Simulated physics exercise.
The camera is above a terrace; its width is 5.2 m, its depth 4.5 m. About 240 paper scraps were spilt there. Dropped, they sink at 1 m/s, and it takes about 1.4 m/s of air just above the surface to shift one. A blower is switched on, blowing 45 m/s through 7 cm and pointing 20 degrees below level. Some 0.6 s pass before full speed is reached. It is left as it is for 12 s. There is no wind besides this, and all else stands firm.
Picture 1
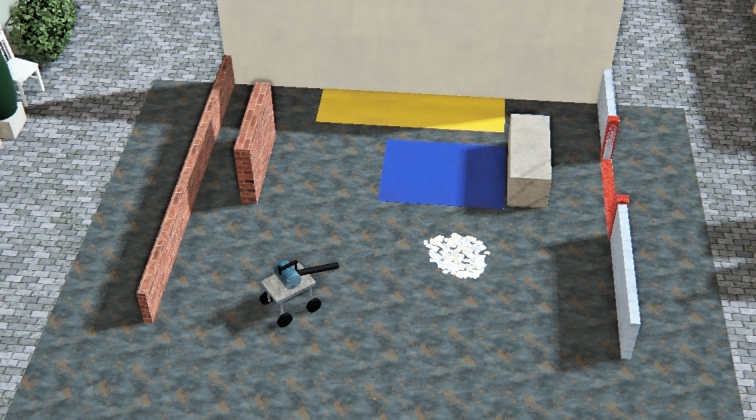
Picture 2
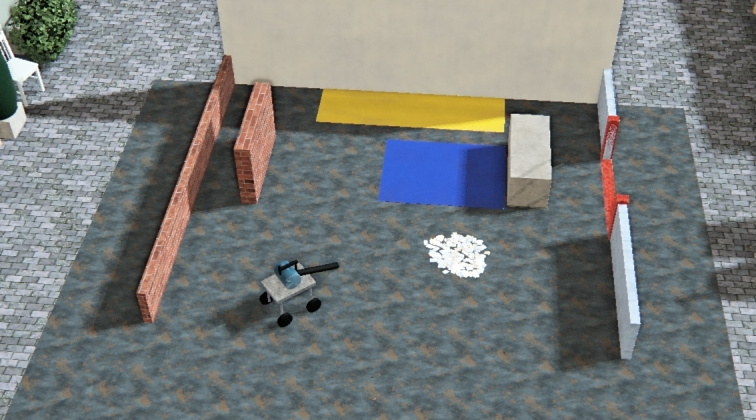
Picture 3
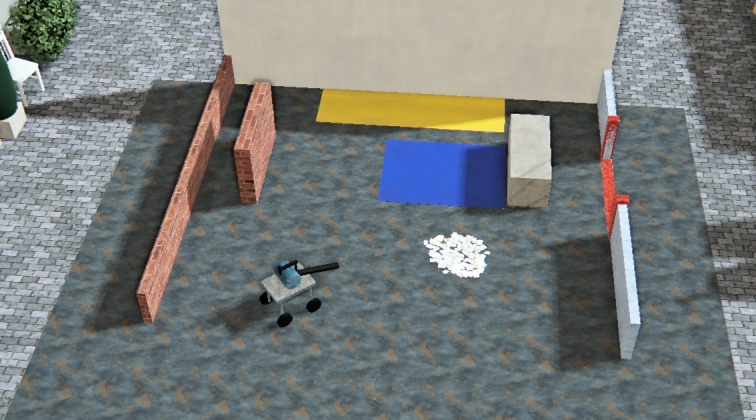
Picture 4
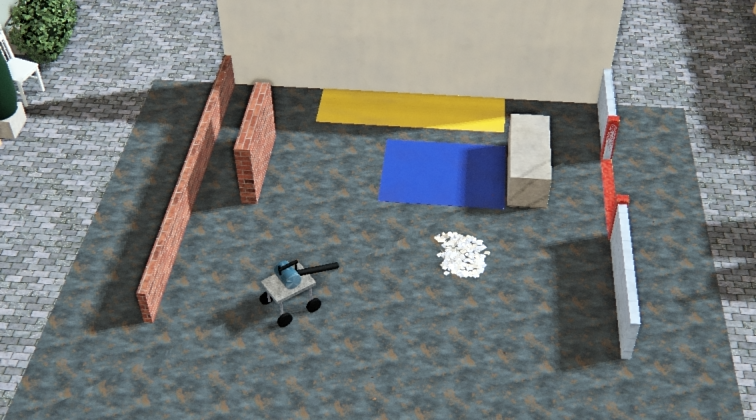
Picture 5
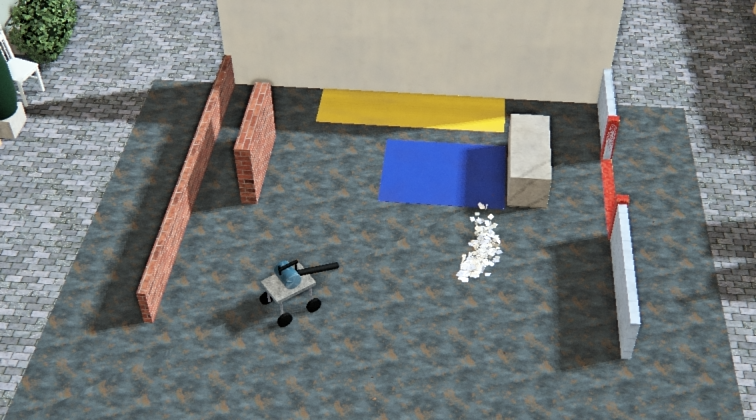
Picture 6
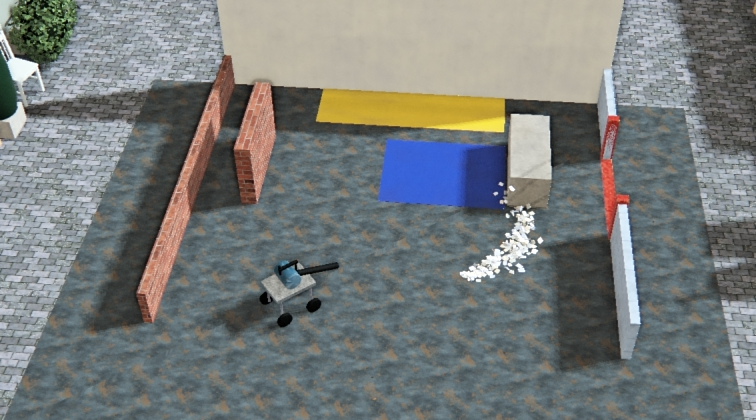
White paper scraps lying still before a blower on a terrace, then shifting right and streaming up toward a pale stone seat.
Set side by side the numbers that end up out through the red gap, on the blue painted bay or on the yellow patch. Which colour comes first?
The red one.
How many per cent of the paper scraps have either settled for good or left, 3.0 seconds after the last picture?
Near 60 %.
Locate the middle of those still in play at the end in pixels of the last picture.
The middle lands close to (611, 250) in pixels.
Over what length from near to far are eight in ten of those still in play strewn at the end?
About 1.6 m.
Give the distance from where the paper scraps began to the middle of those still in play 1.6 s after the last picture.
My estimate is about 1.8 m.
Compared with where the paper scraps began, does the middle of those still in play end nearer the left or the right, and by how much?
Rightward, some 1.8 m.
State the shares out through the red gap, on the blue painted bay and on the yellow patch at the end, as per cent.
I'd estimate around 70 per cent at red, 0 per cent at blue and 2 per cent at yellow.
Then, 1.6 s after the last picture the count stands so, 60 % are out through the red gap, 1 % on the yellow patch and 0 % on the blue painted bay; the middle of those still in play is near (609, 235).
Then, 3.0 s after the last picture the count stands so, 65 % are out through the red gap, 2 % on the yellow patch and 0 % on the blue painted bay; the middle of those still in play is near (609, 244).
Then, 5.8 s after the last picture the count stands so, 65 % are out through the red gap, 2 % on the yellow patch and 0 % on the blue painted bay; the middle of those still in play is near (611, 248).
Then, 11.1 s after the last picture, at the end, 68 % are out through the red gap, 2 % on the yellow patch and 0 % on the blue painted bay; the middle of those still in play is near (611, 250).
